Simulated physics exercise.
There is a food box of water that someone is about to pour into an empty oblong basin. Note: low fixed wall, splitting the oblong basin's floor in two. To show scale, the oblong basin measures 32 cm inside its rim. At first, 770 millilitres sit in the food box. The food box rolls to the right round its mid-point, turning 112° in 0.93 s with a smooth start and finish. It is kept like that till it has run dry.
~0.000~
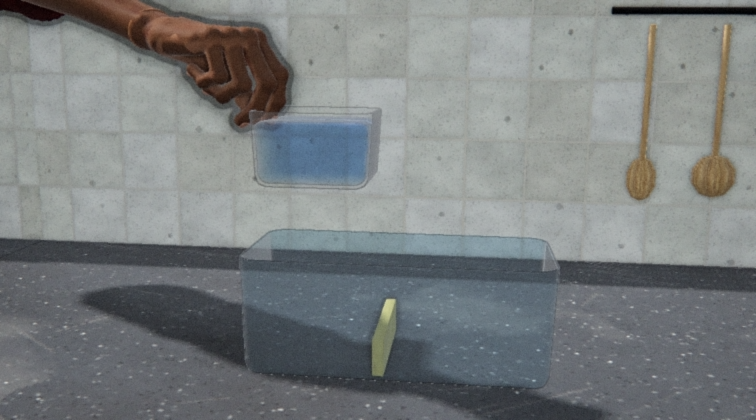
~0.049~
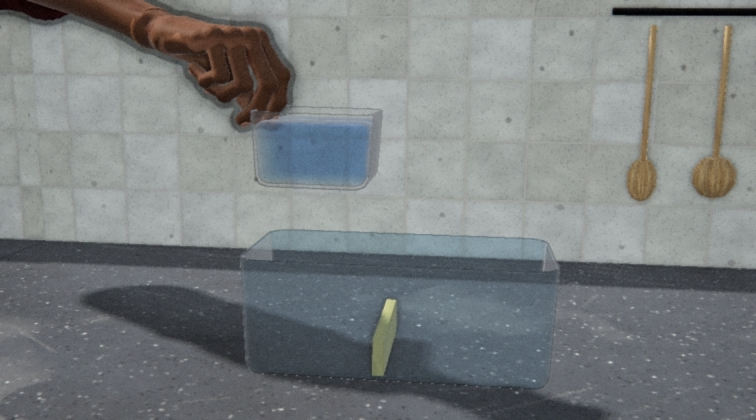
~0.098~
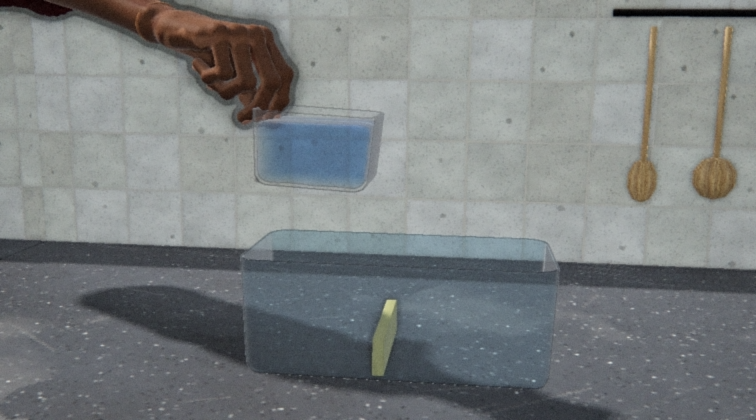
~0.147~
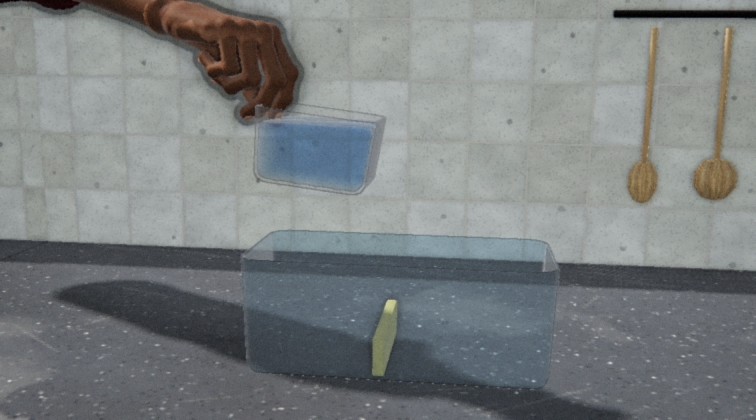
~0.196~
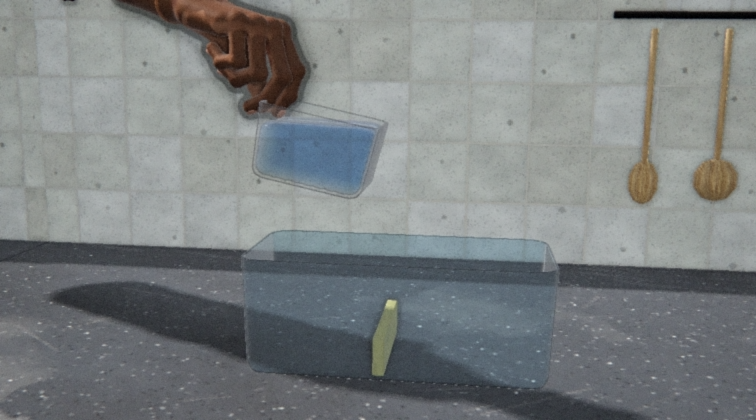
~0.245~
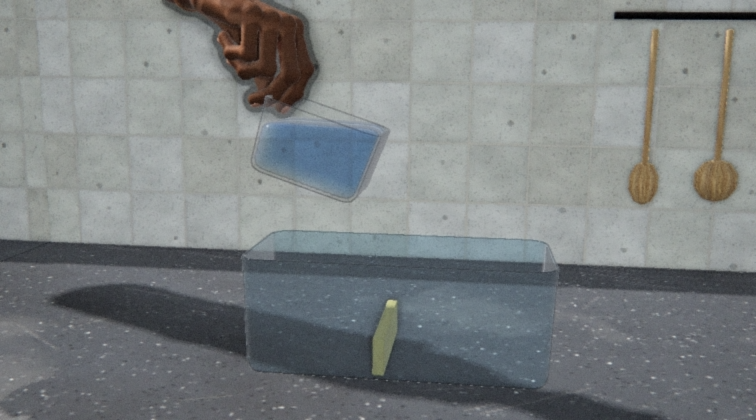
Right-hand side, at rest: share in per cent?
82 per cent.
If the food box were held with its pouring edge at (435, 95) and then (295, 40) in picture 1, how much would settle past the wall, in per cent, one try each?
Near 90 in a hundred on the first go and near 40 in a hundred on the second.
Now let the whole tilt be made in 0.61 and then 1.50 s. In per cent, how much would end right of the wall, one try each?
75 in a hundred, followed by 90 in a hundred.
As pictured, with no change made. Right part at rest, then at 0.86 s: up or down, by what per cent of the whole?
Change in share is positive, near 3 percent.
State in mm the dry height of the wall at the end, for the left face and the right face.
The left side gives some 32 mm, the right side some 12 mm.
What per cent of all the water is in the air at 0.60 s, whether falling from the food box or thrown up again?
I'd say close to 32 per cent.
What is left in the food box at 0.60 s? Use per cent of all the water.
I'd estimate some 40 % remains.
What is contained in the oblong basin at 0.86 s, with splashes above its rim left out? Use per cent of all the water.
90 %, more or less.
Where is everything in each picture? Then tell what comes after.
The first frame shows tilt 0°; pouring edge (376, 113); surface from (266, 120) to (374, 123); the oblong basin's rim runs from (256, 245) to (552, 256); the wall's top is at (385, 319).
The second frame shows tilt 1°; pouring edge (377, 114); surface from (267, 121) to (375, 123).
The third frame shows tilt 3°; pouring edge (378, 117); surface from (268, 120) to (377, 124).
The fourth frame shows tilt 7°; pouring edge (380, 122); surface from (270, 120) to (378, 126).
The fifth frame shows tilt 12°; pouring edge (382, 128); surface from (272, 121) to (381, 128).
The sixth frame shows tilt 18°; pouring edge (384, 135); surface from (273, 123) to (385, 129).
After 0.60 s the tilt is 81° and 40 per cent is still to pour, 0 is left of the wall and 28 right of it.
After 0.86 s the tilt is 110° and 5 per cent is still to pour, 12 is left of the wall and 78 right of it.
After 1.13 s the tilt is 112° and 0 per cent is still to pour, 17 is left of the wall and 82 right of it.
After 1.43 s the tilt is 112° and 0 per cent is still to pour, 18 is left of the wall and 81 right of it.
In the end 18 per cent lies left of the wall, 82 right of it and 1 outside.
